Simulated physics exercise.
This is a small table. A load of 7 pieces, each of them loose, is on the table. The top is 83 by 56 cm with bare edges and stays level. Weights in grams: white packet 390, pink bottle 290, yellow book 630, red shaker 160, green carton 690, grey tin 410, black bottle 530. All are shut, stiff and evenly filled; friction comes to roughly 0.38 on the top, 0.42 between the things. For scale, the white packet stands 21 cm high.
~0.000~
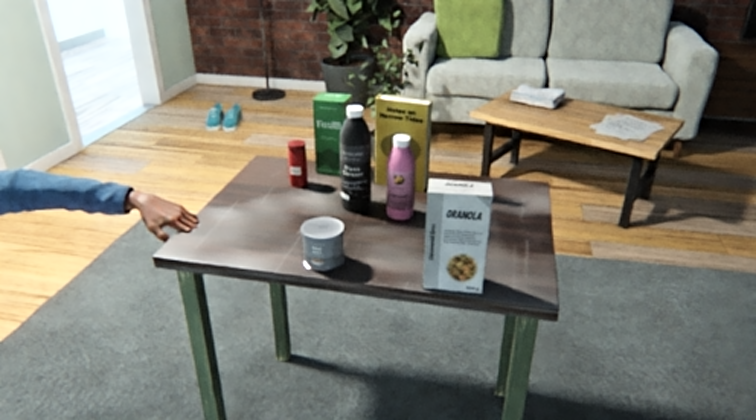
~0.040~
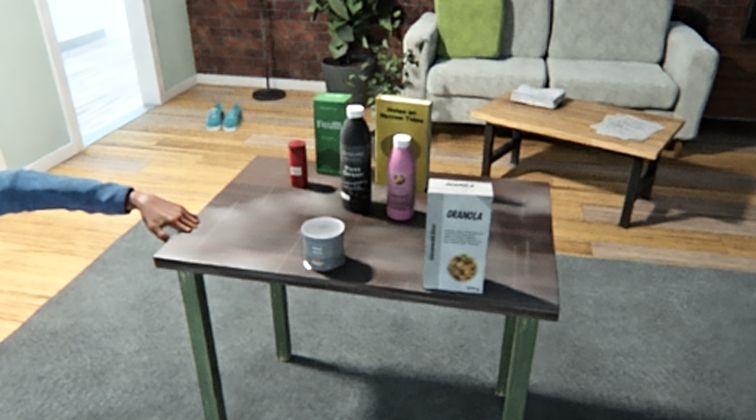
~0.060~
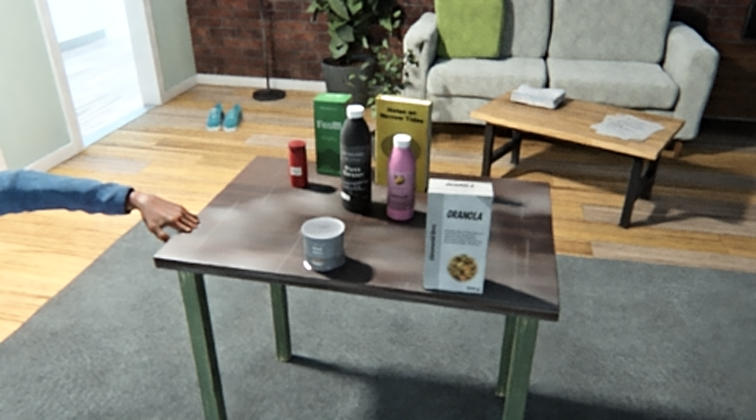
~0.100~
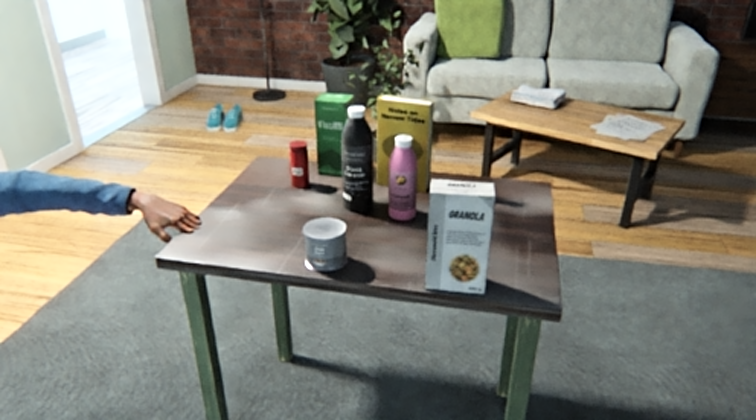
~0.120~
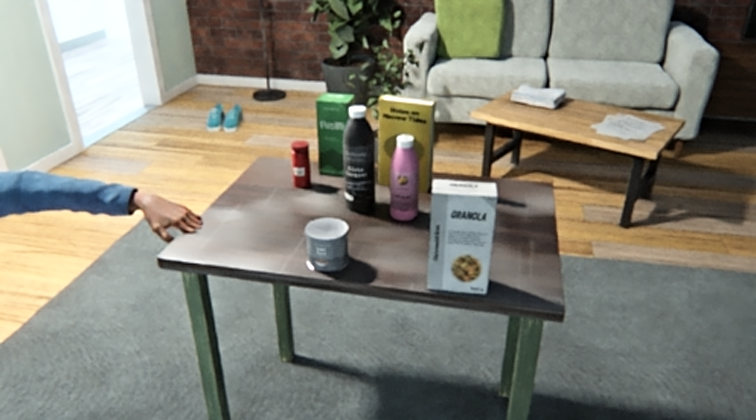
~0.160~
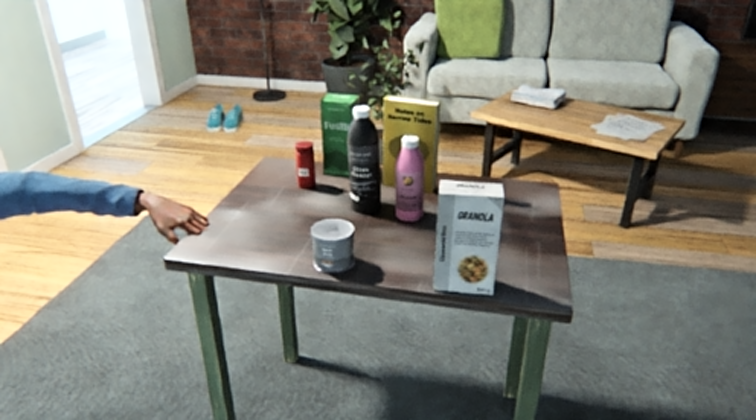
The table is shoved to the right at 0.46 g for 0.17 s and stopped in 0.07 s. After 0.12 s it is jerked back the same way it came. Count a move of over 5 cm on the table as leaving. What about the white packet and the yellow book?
The white packet stays put and the yellow book stays put.
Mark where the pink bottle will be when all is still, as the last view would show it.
At about (474, 217).
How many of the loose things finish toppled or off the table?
2 of them.
By 0.36 s, table 9 cm from its start; yellow book 2 cm from its spot near (447, 148); white packet 2 cm from its spot near (516, 244); pink bottle tilted 19°.
By 0.56 s, table 5 cm from its start; yellow book 3 cm from its spot near (434, 147); white packet 3 cm from its spot near (498, 242); pink bottle on its side.
By 0.76 s, pink bottle on its side; black bottle on its side; red shaker tilted 5°.
When it is over (3.3 s), lying over on the table, pink bottle and black bottle; the other 5 within 5 cm of the start. In the last view, white packet near (455, 237), yellow book near (403, 144).
